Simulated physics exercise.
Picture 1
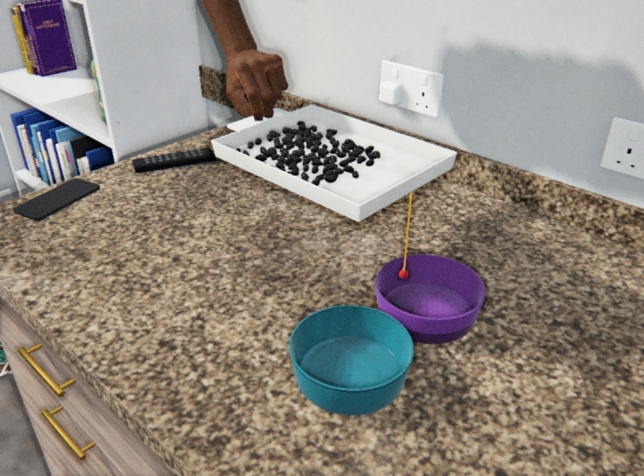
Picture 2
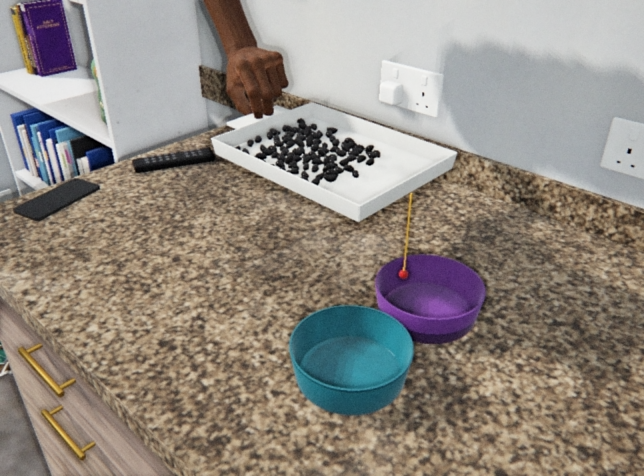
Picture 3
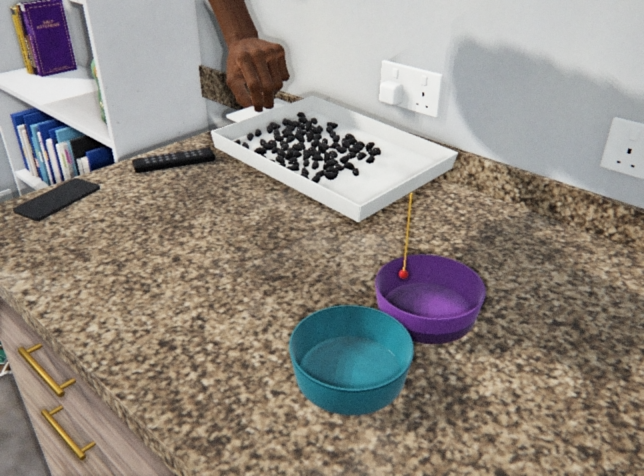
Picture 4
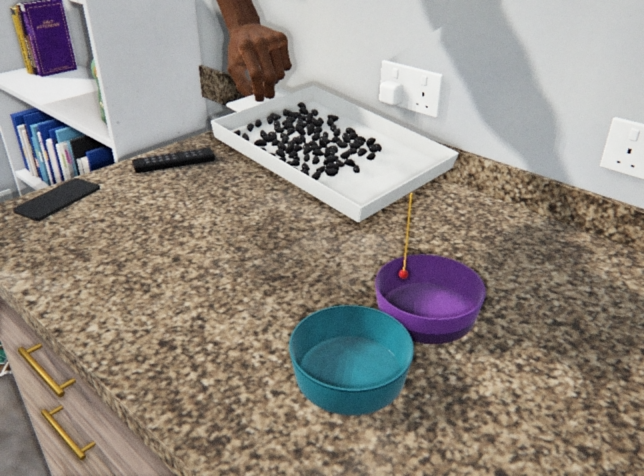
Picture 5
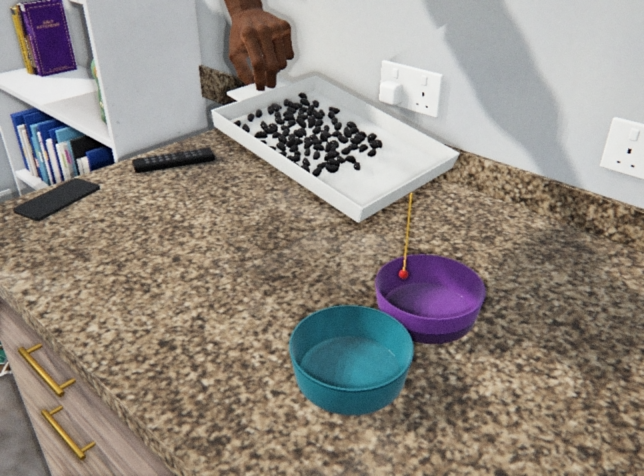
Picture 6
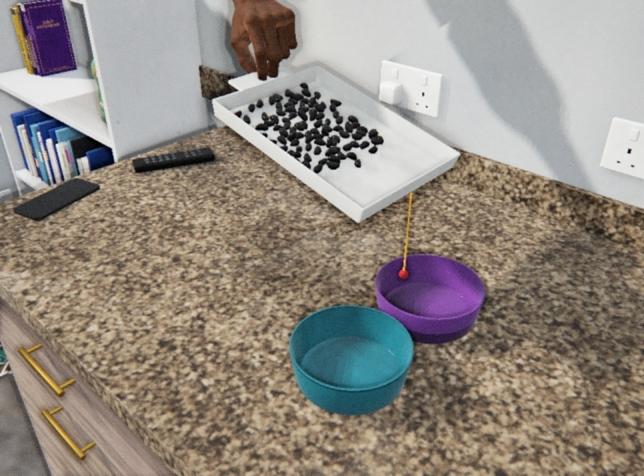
A dark-skinned hand is at the far end of a white rimmed tray of black beans on a speckled brown kitchen counter, seen from above at an angle by a still camera. A teal dish and a purple dish sit in front, beneath a red bead on a yellow thread, with a bookshelf at left. The hand slowly raises the tray's far end, tilting it slightly, while a shadow shifts across the wall.
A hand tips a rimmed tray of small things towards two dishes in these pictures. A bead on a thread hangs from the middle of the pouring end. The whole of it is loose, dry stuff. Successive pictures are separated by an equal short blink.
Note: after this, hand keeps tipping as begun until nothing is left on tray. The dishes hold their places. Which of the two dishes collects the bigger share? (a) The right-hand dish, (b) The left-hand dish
The answer is a.
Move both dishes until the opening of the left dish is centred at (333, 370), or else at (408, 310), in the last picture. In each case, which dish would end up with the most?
Try 1: The dish at right. Try 2: The dish at left.
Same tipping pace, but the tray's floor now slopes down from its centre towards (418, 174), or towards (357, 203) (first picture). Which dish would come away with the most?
Results - the dish on the right side first, the dish on the left side second.
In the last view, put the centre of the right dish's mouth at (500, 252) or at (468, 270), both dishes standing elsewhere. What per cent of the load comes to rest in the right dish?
Roughly 0 per cent, and 20 per cent.
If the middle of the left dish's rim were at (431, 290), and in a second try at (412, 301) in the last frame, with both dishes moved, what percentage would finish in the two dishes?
Well, you'd get about 60 per cent and then about 70 per cent.
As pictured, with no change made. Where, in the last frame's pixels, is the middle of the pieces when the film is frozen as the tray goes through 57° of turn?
(394, 173).
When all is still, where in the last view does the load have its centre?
About pixel (432, 329).
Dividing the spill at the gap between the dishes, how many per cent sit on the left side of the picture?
Roughly 0 in a hundred.
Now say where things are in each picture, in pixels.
The first picture shows corners of the pouring end at (359, 204) and (453, 152), level; middle of the load at (312, 156), black beans; left dish at (399, 388); right dish at (474, 320); bead on its thread at (404, 274).
The second picture shows corners of the pouring end at (359, 204) and (453, 153), level; middle of the load at (312, 154).
The third picture shows corners of the pouring end at (360, 204) and (454, 153), tipped barely, level across its low end; middle of the load at (313, 150).
The fourth picture shows corners of the pouring end at (361, 205) and (455, 153), tipped a little, level across its low end; middle of the load at (313, 144).
The fifth picture shows corners of the pouring end at (362, 206) and (456, 153), tipped a little, level across its low end; middle of the load at (314, 138).
The sixth picture shows corners of the pouring end at (362, 207) and (457, 153), tipped a little, level across its low end; middle of the load at (315, 132); left dish at (399, 388); right dish at (474, 320).
Soon after the last picture, tray tipped steeply; nearly all on the tray; a stray few in the air.
A little later, tray tipped right over; most on the tray; a stray few in the left dish; a small part in the right dish; a small part outside both; a stray few in the air.
Later still, tray tipped past a quarter turn; about a quarter in the left dish; about half in the right dish; about a quarter outside both.
At rest, tray tipped past a quarter turn; about a quarter in the left dish; about half in the right dish; about a quarter outside both.
